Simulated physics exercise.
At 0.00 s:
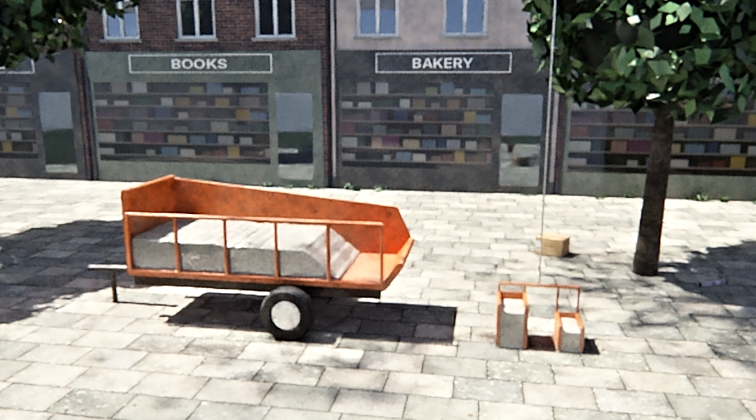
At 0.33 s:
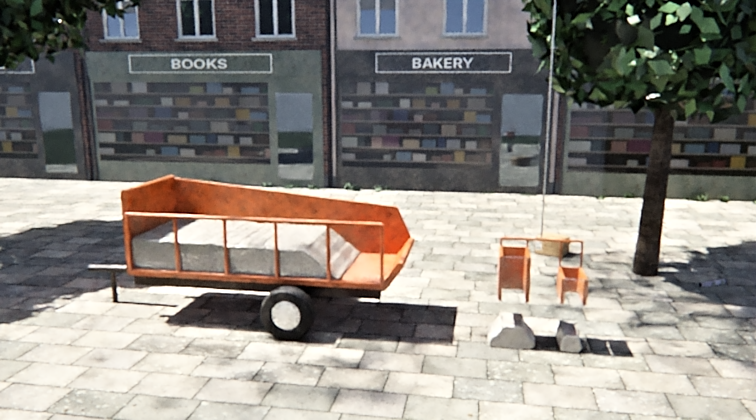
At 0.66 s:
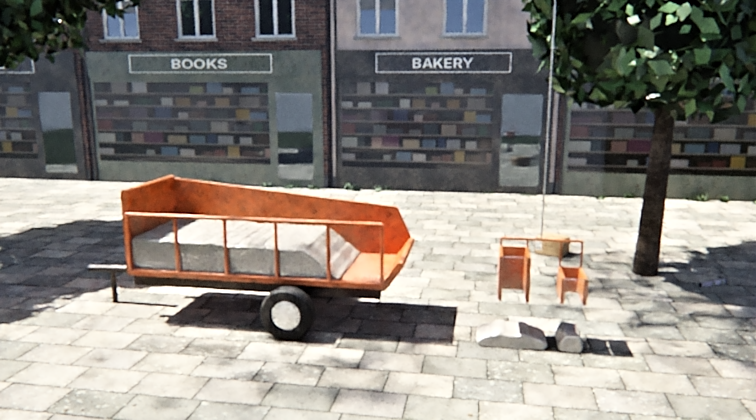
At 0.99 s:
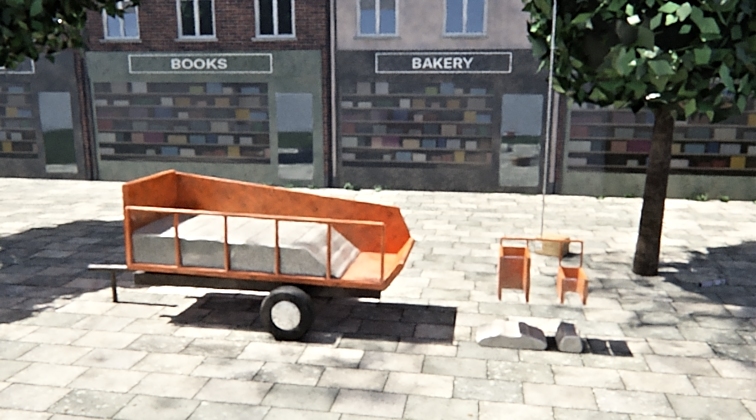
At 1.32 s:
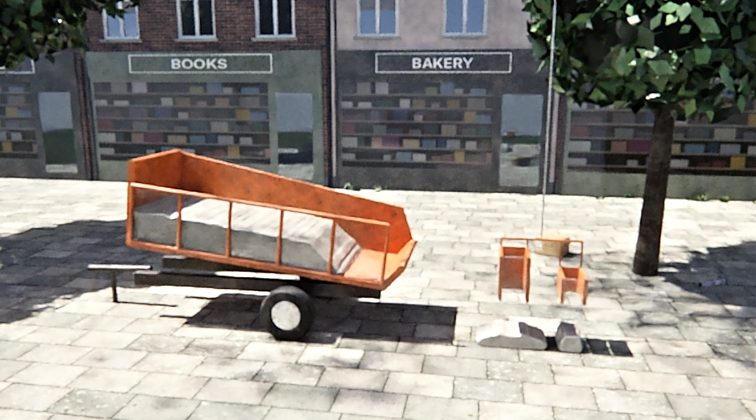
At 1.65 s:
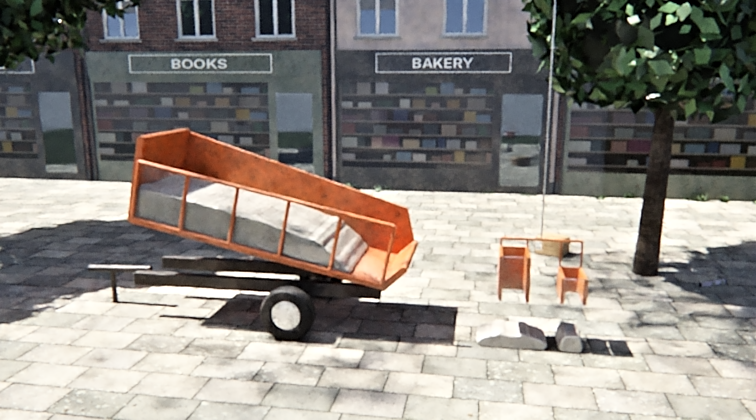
At first, two grey blocks stand in orange casings beside a level orange trailer loaded with grey material. The casings lift off and hang above the blocks, which slump, the left one flattening more. Then the trailer's bed tilts, its left end rising, while the load shifts slightly toward the right.
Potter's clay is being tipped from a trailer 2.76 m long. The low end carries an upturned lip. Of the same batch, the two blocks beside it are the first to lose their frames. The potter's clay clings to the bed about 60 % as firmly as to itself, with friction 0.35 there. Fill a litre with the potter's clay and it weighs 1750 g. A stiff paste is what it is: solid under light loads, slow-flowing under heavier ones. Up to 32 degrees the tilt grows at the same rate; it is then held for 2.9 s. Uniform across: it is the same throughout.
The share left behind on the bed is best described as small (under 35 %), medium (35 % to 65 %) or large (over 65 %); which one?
It is best described as small.
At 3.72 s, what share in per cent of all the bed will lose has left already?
The share is about 70 %.
After 2.27 s, the tilt is 22 degrees and 100 % is on the bed.
After 2.99 s, the tilt is 32 degrees and 94 % is on the bed.
After 3.72 s, the tilt is 32 degrees and 50 % is on the bed.
After 4.44 s, the tilt is 32 degrees and 26 % is on the bed.
After 5.89 s, the tilt is 32 degrees and 24 % is on the bed.
